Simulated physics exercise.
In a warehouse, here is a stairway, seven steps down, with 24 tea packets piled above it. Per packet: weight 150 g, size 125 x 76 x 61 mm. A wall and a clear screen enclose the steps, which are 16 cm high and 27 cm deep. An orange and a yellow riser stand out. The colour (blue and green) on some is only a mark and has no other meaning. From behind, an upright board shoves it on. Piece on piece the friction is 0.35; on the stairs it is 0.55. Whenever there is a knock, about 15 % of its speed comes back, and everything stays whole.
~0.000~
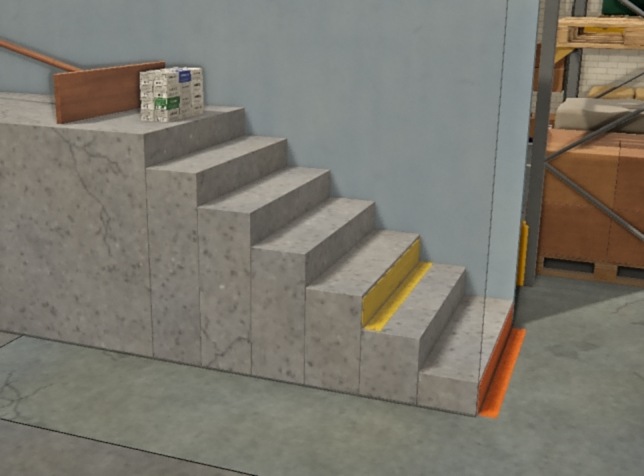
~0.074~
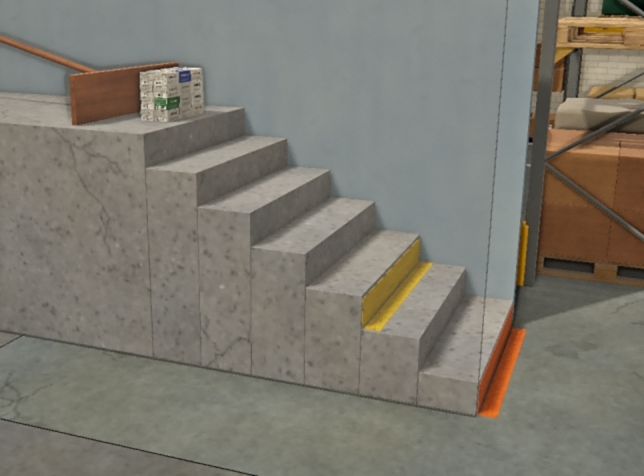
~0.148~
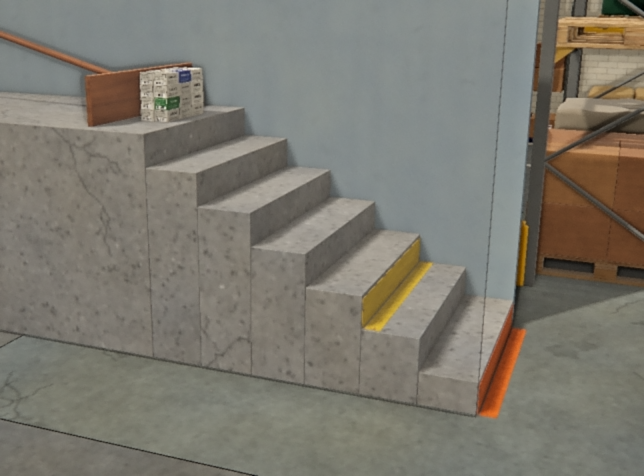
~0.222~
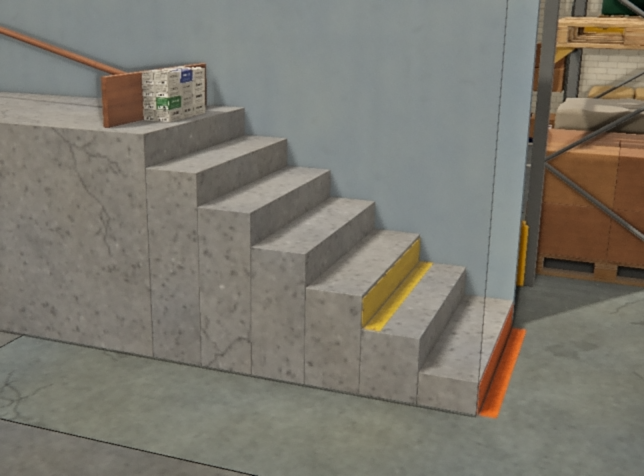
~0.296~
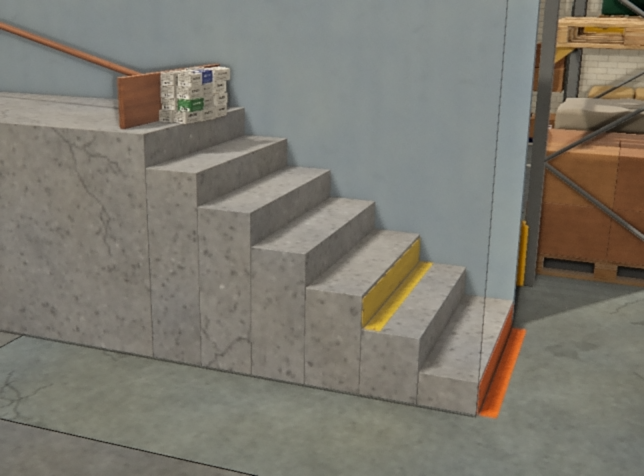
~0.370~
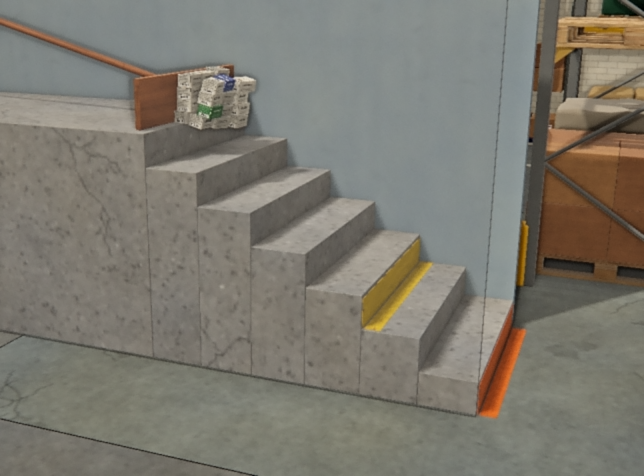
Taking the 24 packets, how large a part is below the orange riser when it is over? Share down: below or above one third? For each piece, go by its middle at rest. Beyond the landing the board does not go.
Those ending past it do not amount to a third of the lot.
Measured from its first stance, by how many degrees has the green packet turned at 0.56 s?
Angle at that time, about 70 degrees.
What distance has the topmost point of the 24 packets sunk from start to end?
33 cm.
Around 0.56 s, none of the 24 packets below the orange riser, 24 disturbed; green packet tipped 71°, 28 cm lower; blue packet tipped 55°, 32 cm lower.
Around 1.06 s, 1 of the 24 packets below the orange riser; blue packet on its side; green packet on its side.
Finally (2.3 s), 4 of the 24 packets below the orange riser; green packet on its side; blue packet on its side. That is 17 per cent. Seen by the last camera, middles, green packet near (326, 224), blue packet near (463, 318).
